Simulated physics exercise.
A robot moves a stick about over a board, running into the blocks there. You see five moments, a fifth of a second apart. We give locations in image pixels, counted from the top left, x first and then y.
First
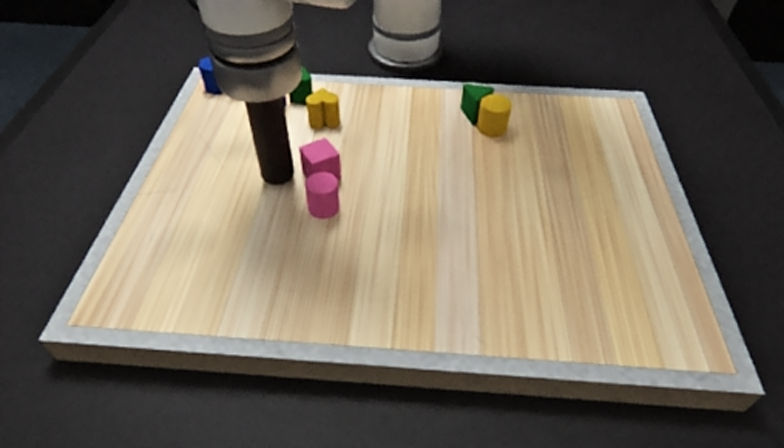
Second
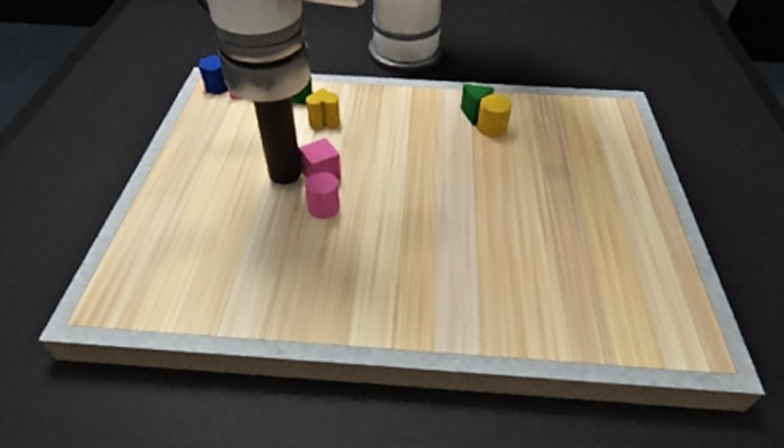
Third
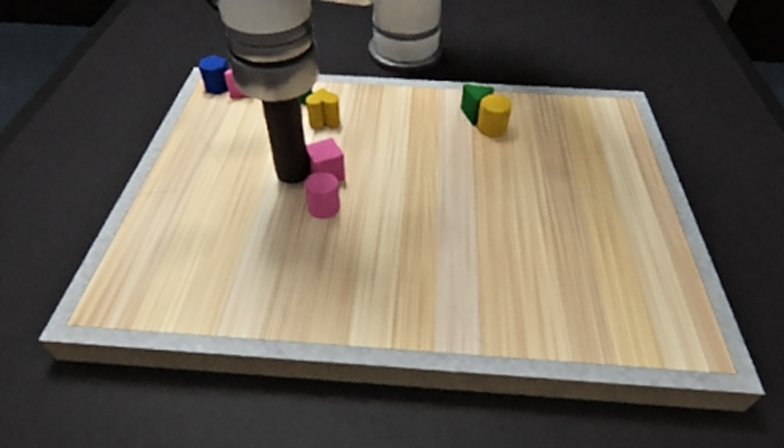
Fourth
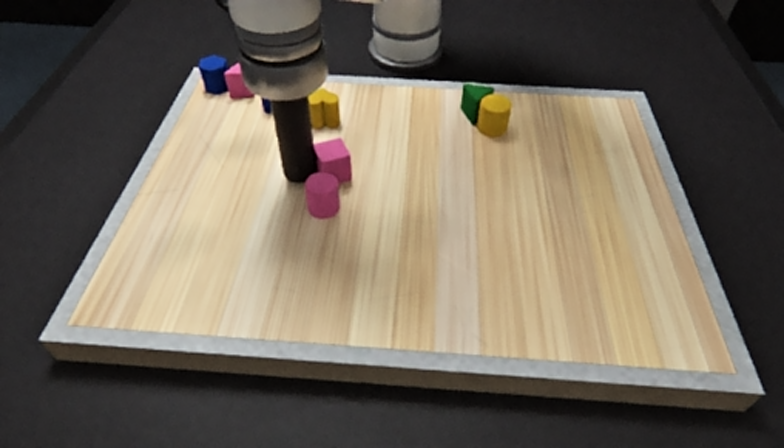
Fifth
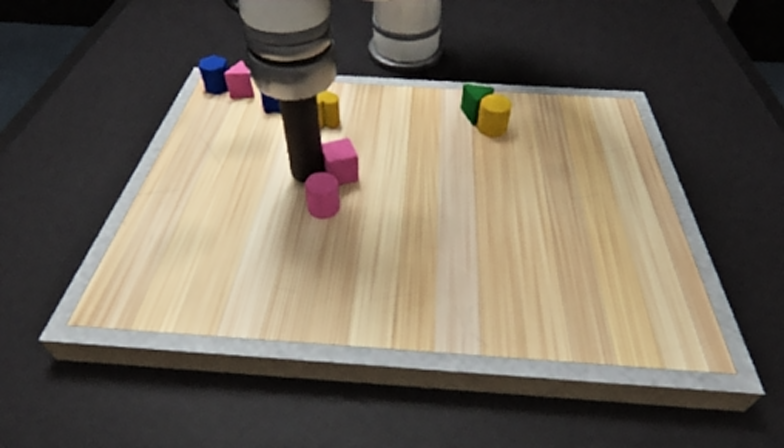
A robot arm holding a dark stick slides slowly to the right across a pale wooden board with a grey rim, seen from above at a slant by a still camera. Two pink blocks, one square and one round, sit near the tip, with blue, pink, green and yellow blocks along the far edge. The stick nudges the square block slightly rightward, while the round one barely moves.
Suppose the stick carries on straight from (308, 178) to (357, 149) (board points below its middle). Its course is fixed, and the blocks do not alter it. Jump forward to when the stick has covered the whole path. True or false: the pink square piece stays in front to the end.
That statement is not accurate.
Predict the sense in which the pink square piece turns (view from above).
From above, the pink square piece will be seen to turn clockwise.
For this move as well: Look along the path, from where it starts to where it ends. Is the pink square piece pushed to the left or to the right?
Measured against the direction from start to end, the pink square piece shifts toward the right-hand side.
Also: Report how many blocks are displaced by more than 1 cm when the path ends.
I think only one will be displaced.
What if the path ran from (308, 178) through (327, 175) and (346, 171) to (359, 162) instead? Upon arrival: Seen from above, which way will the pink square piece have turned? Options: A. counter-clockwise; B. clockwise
Letter B.
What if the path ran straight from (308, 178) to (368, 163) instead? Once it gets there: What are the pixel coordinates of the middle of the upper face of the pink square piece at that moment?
Near (399, 145).
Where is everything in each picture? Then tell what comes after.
Tip of the stick (278, 174), middles of tops, pink round block (321, 182), pink square piece (319, 150), in the first frame.
Stick (285, 174), nothing pushed, in the second frame.
Stick (293, 173), pink square piece (324, 149), in the third frame.
Stick (300, 173), pink square piece (331, 149), in the fourth frame.
Stick (308, 172), pink round block (321, 182), pink square piece (339, 149), in the fifth frame.
On the path given first. Halfway along, stick (333, 157); pink square piece (362, 144), turned 50° clockwise.
At the end, stick (357, 143); pink round block unmoved; pink square piece (368, 144), turned 60° clockwise.
